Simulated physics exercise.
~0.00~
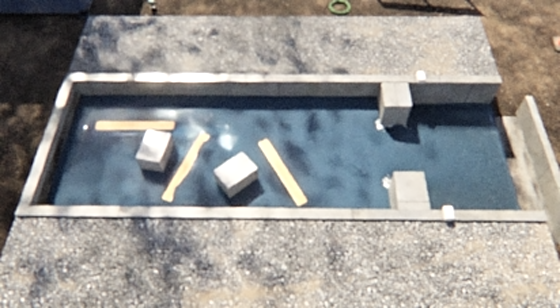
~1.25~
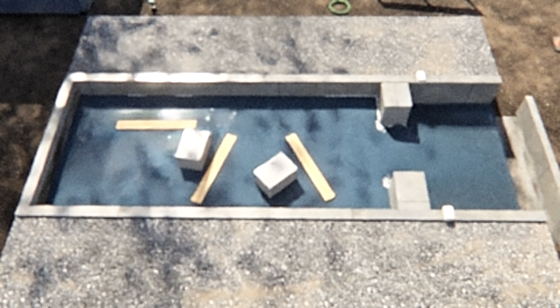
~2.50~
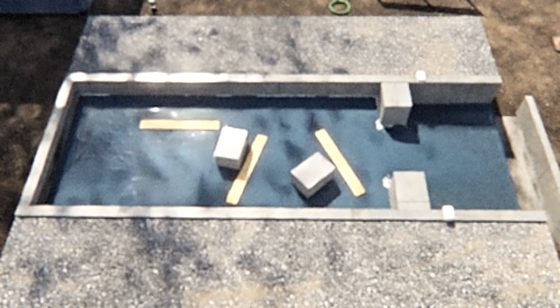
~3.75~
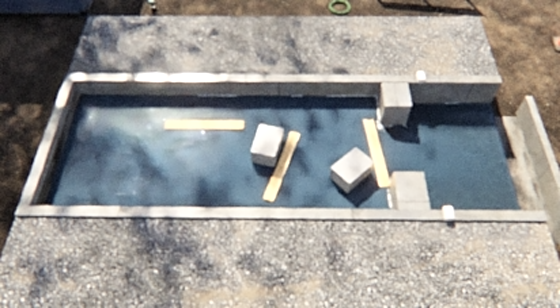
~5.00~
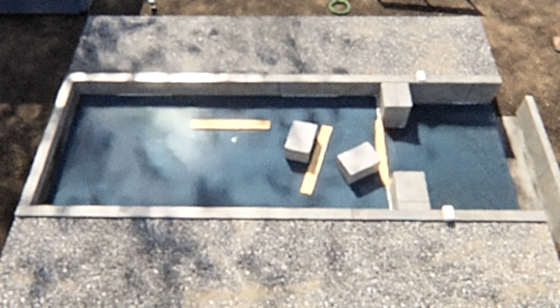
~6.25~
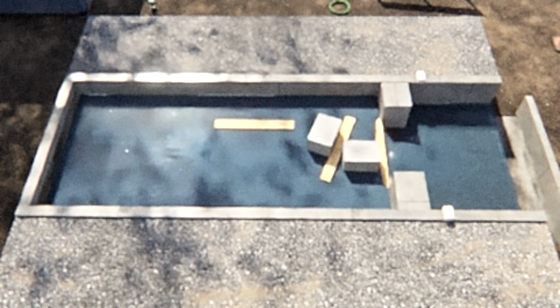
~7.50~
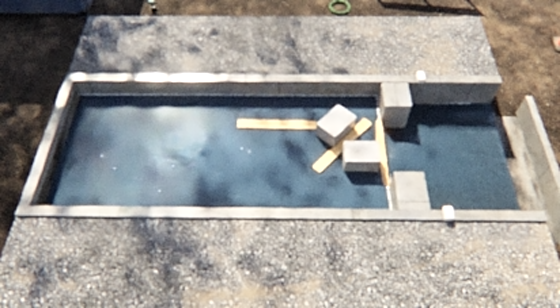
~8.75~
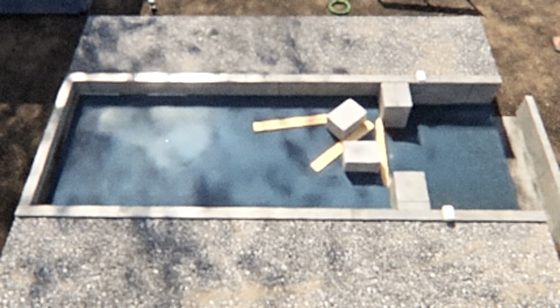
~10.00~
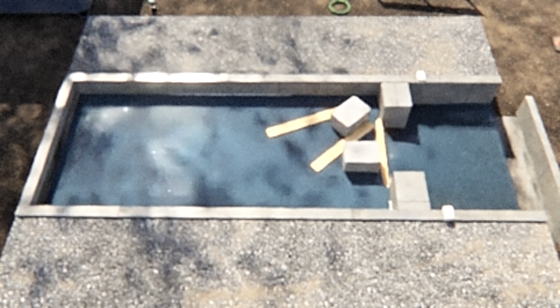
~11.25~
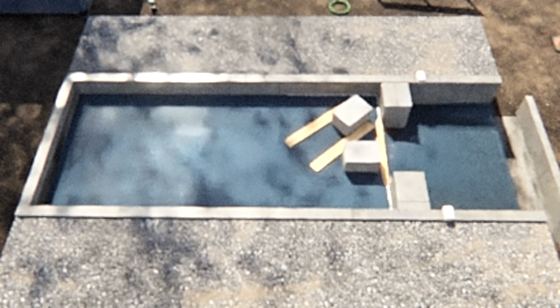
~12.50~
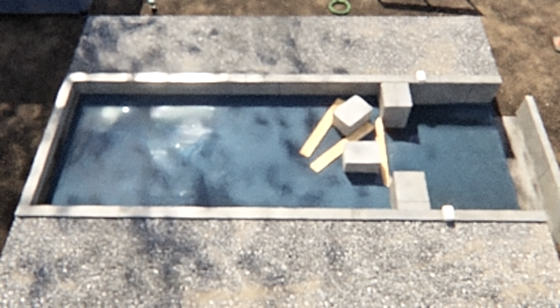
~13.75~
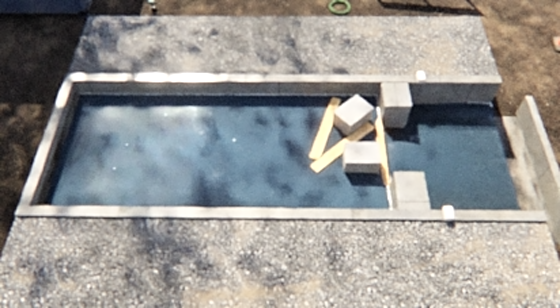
In a concrete-walled channel of dark blue water, seen from above, two pale blocks and three yellowish planks drift slowly to the right toward a gap between two concrete blocks. The leading plank reaches the gap first and stops upright across it. One pale block comes to rest against that plank, and the middle plank tilts and lodges behind it. The other pale block slides up and right, settling near the upper side of the gap. The last plank trails in, swings steeply and stops against the cluster, leaving all five pieces jammed and afloat before the opening.
